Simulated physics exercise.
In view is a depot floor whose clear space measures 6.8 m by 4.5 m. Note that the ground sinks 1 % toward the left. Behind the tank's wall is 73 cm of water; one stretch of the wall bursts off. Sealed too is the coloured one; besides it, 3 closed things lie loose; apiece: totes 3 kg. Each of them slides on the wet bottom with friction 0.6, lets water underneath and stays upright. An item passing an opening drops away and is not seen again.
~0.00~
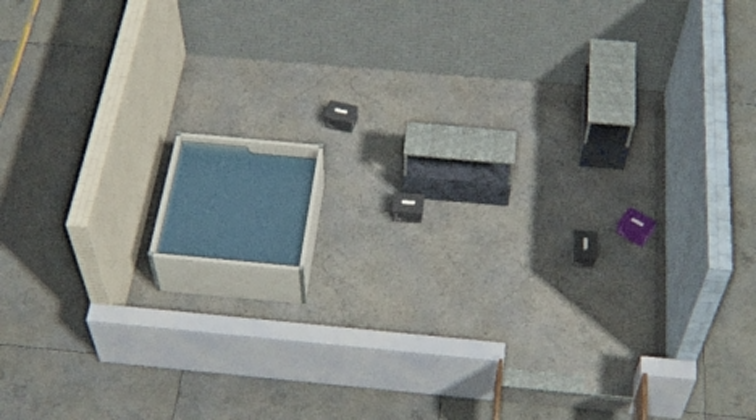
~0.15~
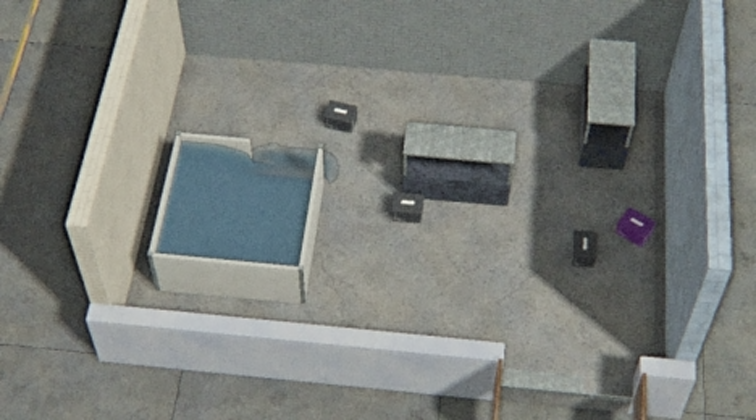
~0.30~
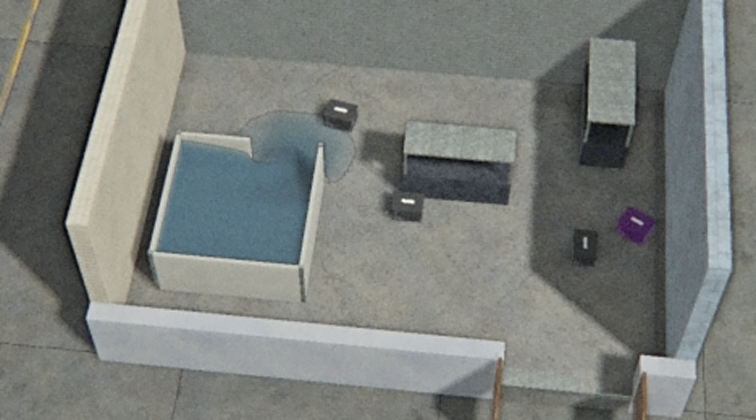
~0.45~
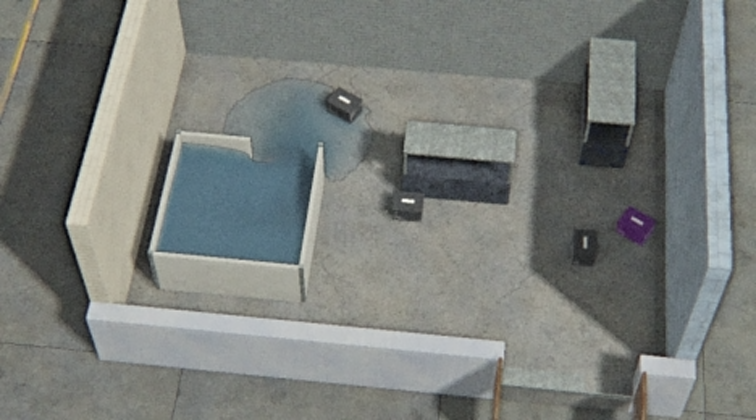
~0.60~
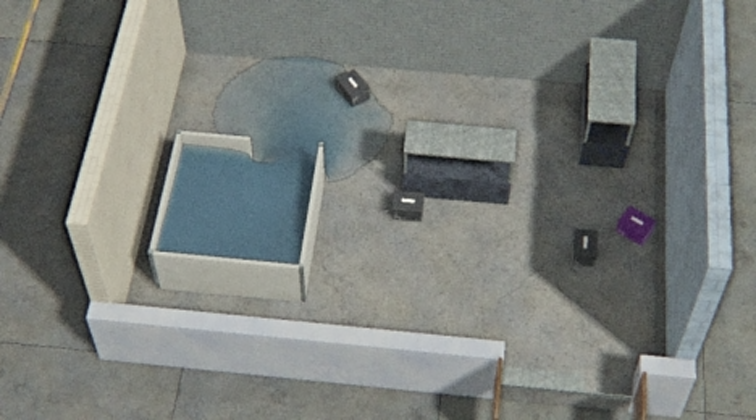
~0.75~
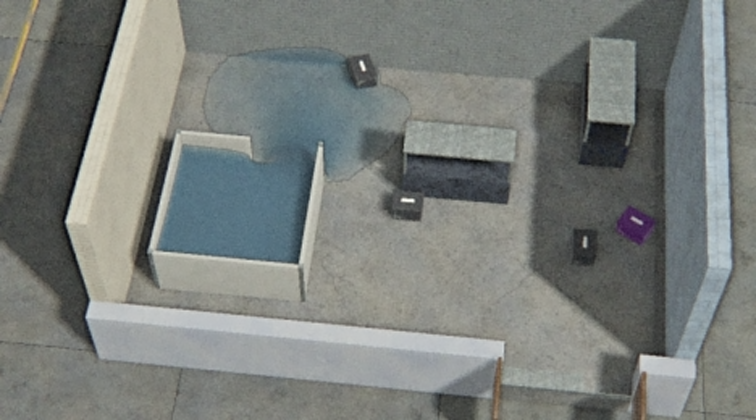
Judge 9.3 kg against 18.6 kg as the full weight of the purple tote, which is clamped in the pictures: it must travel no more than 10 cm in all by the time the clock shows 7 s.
It will be fine at the lower figure.
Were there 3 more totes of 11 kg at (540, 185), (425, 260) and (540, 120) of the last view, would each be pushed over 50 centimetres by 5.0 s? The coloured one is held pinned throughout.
Per the listed order, goes farther, stays closer, goes farther.
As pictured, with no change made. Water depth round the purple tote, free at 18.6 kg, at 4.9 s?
Around 3 cm.
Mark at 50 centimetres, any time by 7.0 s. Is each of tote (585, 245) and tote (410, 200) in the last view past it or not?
Taking them one at a time, I'd say further, then not as far.
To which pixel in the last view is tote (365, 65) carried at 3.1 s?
Around (566, 114).
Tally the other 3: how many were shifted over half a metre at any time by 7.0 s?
2.
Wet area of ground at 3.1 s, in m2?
The covered patch comes to about 17 m2.
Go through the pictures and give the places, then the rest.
The first frame shows the purple tote at (637, 222), on the bottom; water covers 3.2 m2; 0 of 4 have shifted.
The second frame shows the purple tote at (637, 223) rests on the ground; water covers 3.8 m2; 0 of 4 have shifted.
The third frame shows the purple tote at (637, 221) rests on the ground; 4.6 m2 under water; 0 of 4 have shifted.
The fourth frame shows the purple tote at (637, 221) rests on the ground; water covers 5.6 m2; 1 of 4 have shifted.
The fifth frame shows the purple tote at (637, 221), on the bottom; water covers 6.9 m2; 1 of 4 have shifted.
The sixth frame shows the purple tote at (637, 221) rests on the ground; 7.7 m2 under water; 1 of 4 have shifted.
After 1.4 s the purple tote would be 0 cm from its start with 9.3 kg and 0 cm from its start with 18.6 kg; 0 cm of water round it then.
After 3.1 s the purple tote would be 0 cm from its start with 9.3 kg and 0 cm from its start with 18.6 kg; 0 cm of water round it then.
After 4.9 s the purple tote would be 0 cm from its start with 9.3 kg and 0 cm from its start with 18.6 kg; 3 cm of water round it then.
After 7.0 s the purple tote would be 0 cm from its start with 9.3 kg and 0 cm from its start with 18.6 kg; 3 cm of water round it then.
